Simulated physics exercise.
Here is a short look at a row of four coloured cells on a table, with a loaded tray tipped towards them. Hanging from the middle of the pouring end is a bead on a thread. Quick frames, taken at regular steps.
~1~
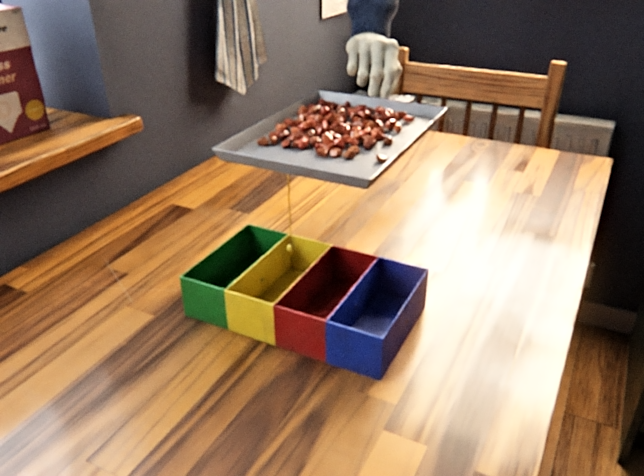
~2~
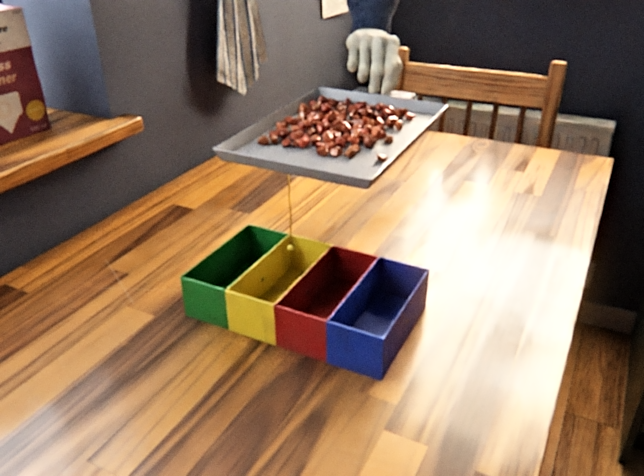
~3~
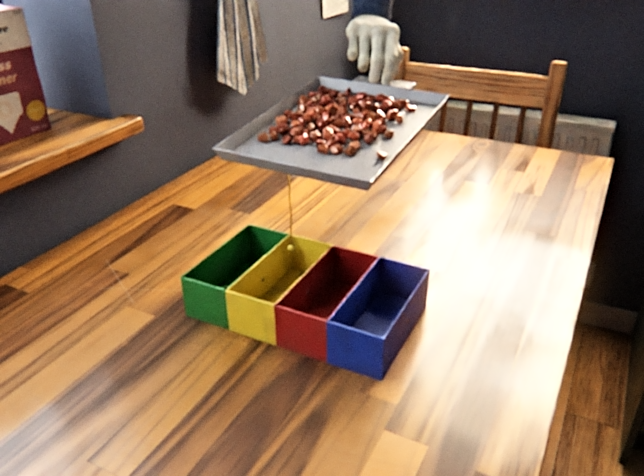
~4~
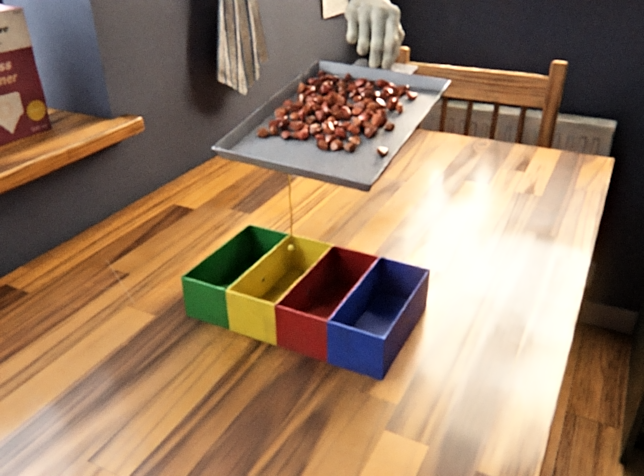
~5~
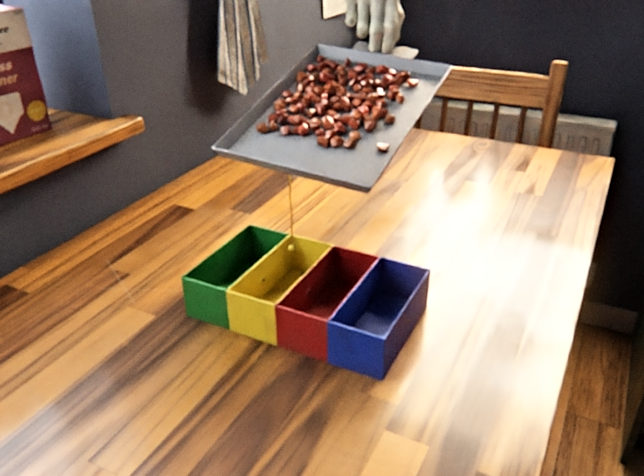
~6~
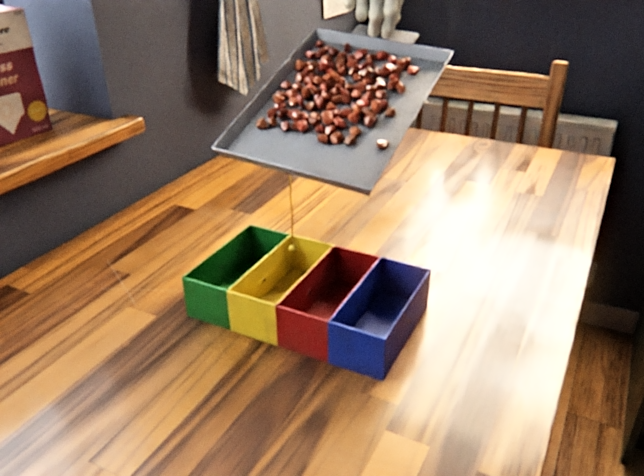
A grey tray loaded with reddish-brown bits of crushed brick, a gloved hand at its far edge, hangs above a striped wooden table in a dark-walled room, seen from above at an angle. Below it sit green, yellow, red and blue cells, left to right, beside a bead on a thread. The tray's far side rises steadily, steepening its tilt towards the still camera.
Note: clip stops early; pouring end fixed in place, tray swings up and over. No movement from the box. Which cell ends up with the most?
The red cell.
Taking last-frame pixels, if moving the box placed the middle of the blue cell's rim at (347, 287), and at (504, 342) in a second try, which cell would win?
The answer is that blue cell for the first try and the green cell for the second.
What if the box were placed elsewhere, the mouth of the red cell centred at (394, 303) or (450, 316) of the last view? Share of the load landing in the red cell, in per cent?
Around 10 and then 0 per cent.
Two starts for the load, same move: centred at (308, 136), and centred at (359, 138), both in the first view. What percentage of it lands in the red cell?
Close to 40 in a hundred, then close to 50 in a hundred.
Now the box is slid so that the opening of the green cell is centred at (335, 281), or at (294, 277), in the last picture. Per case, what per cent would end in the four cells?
About 60 in a hundred, then about 80 in a hundred.
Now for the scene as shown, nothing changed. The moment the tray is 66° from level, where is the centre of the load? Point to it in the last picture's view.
Close to (314, 178).
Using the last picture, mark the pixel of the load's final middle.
At about (319, 331), give or take.
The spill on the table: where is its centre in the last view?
I'd put the middle at roughly (259, 432).
Soon, tray tipped steeply; about two thirds on the tray; about a third falling or outside the box.
A while on, tray tipped past a quarter turn; a stray few on the tray; about a third in the red cell; about a quarter in the blue cell; a small part in the yellow cell; a small part in the green cell; about a quarter falling or outside the box.
Towards the end, tray tipped past a quarter turn; about a third in the red cell; about a quarter in the blue cell; about a quarter in the yellow cell; a small part in the green cell; about a quarter falling or outside the box.
Finally, tray tipped past a quarter turn; about a third in the red cell; about a quarter in the blue cell; about a quarter in the yellow cell; a small part in the green cell; about a quarter outside the box.
